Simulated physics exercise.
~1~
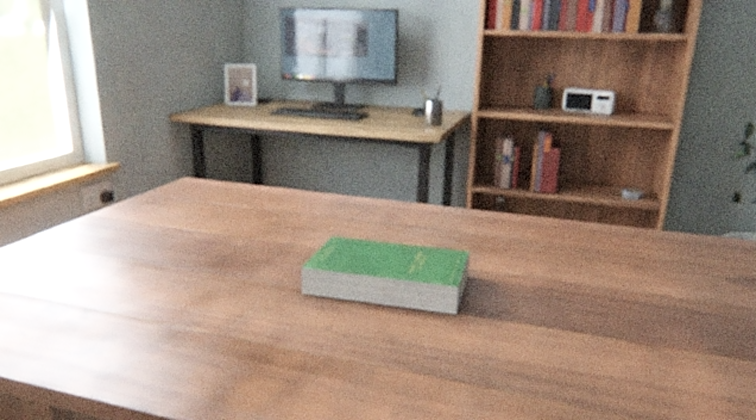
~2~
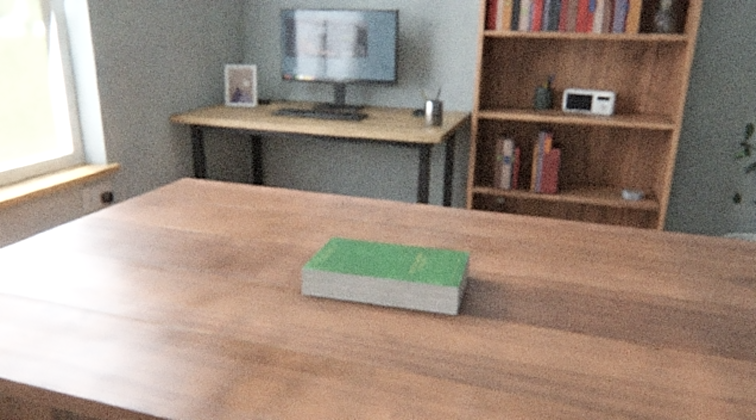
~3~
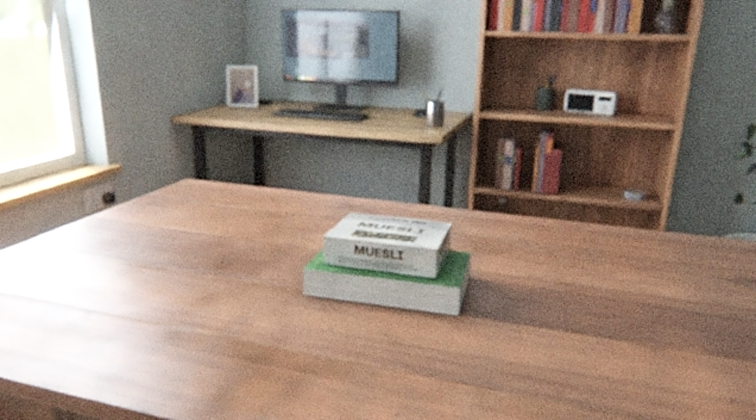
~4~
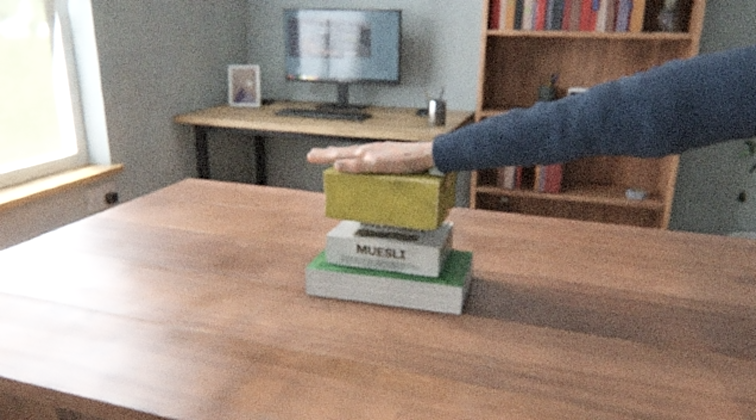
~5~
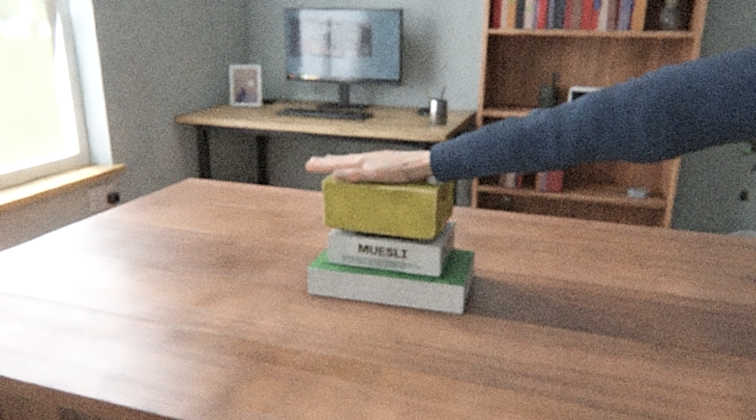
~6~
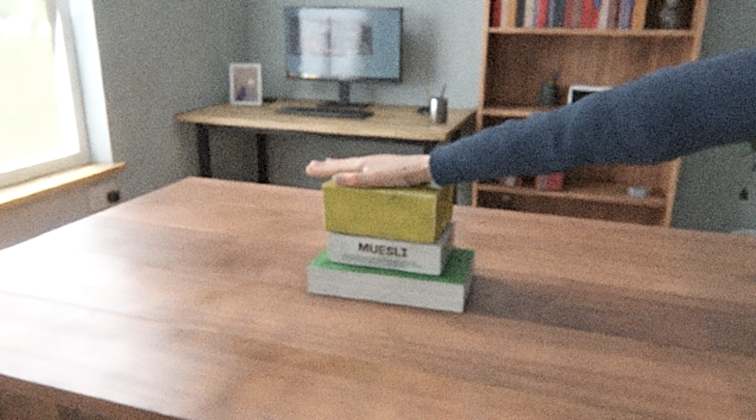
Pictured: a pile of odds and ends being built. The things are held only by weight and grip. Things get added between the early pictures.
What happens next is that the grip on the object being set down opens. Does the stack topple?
Nothing falls.
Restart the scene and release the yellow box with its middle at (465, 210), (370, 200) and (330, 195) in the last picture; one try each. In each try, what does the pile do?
Lab note - case 1: Collapse; case 2: No collapse; case 3: Collapse.
Then, 0.30 s later than the last frame, all is still.
Then, 0.70 s later than the last frame, yellow box resting near (390, 203).
When it is over, all 3 as before. End places, in pixels of the last picture, yellow box near (390, 203). The pile keeps its balance.
